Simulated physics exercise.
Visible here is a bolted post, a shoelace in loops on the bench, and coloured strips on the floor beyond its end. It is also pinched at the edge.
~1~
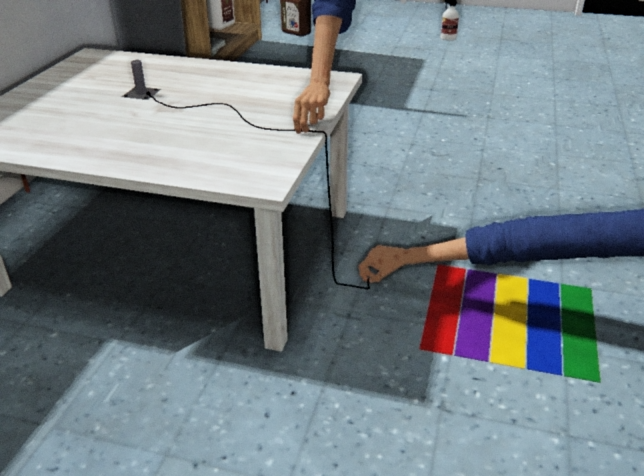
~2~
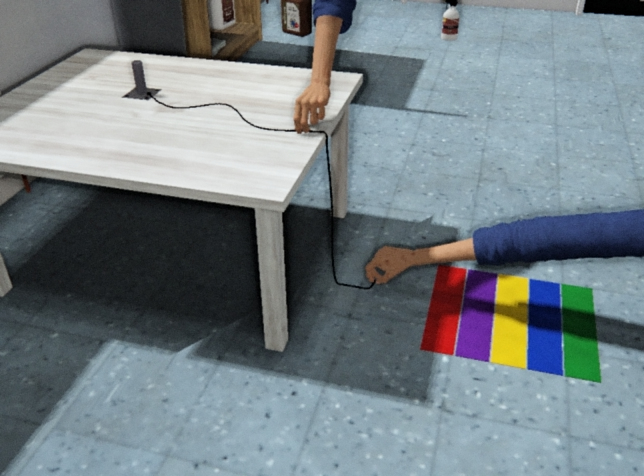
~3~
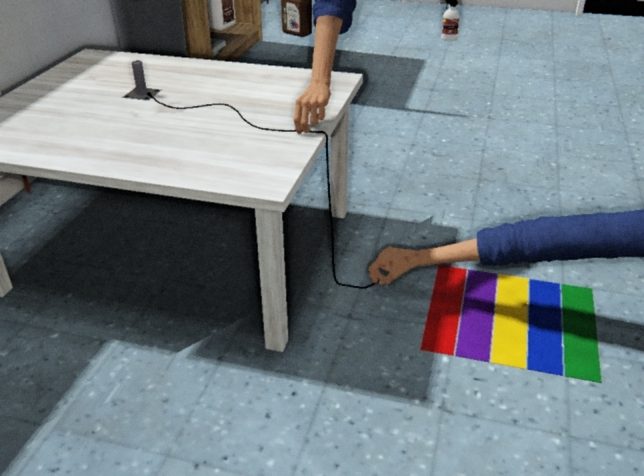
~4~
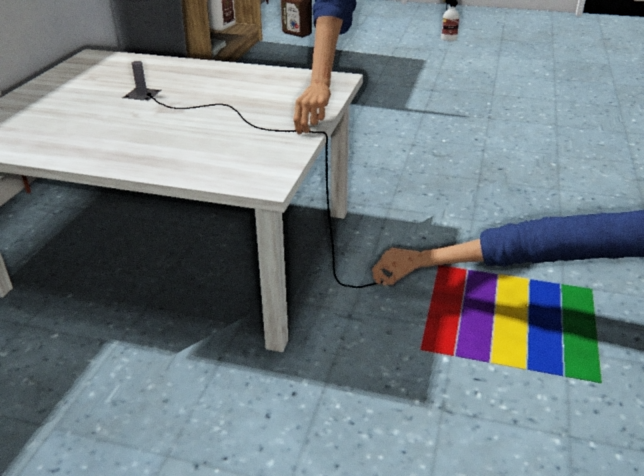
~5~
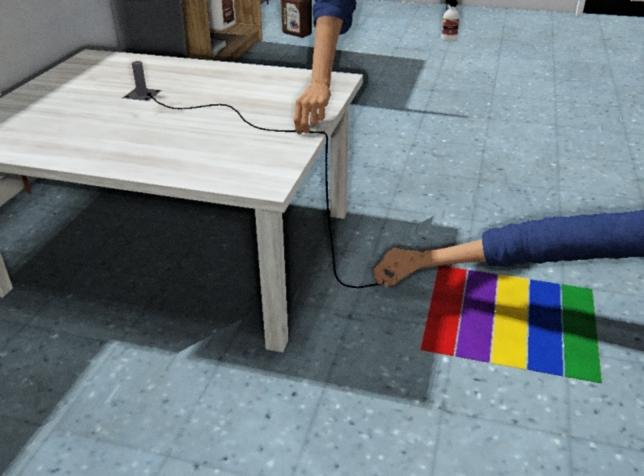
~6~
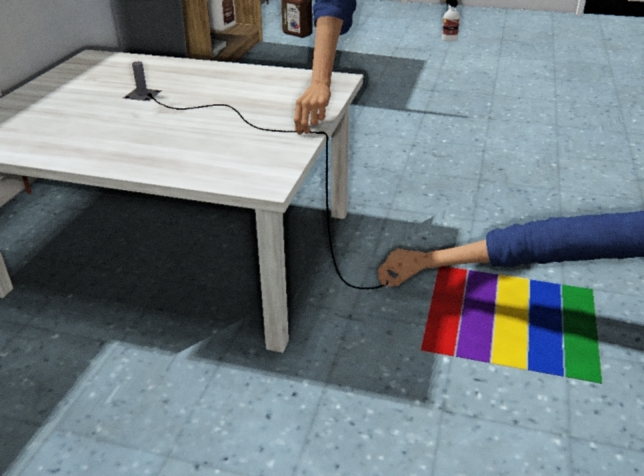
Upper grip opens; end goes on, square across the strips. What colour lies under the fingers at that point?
Yellow.
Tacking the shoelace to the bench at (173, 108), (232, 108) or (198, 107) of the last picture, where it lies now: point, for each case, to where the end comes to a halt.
Those spots come out as (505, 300), (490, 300) and (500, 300).
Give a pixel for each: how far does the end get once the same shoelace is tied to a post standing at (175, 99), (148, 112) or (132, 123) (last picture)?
The three places are (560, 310), (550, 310) and (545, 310), in that order.
Soon after, end near (460, 295); over red.
Then, end near (493, 300); over purple.
At full stretch, end near (512, 303); over yellow. It gets as far as the yellow strip.
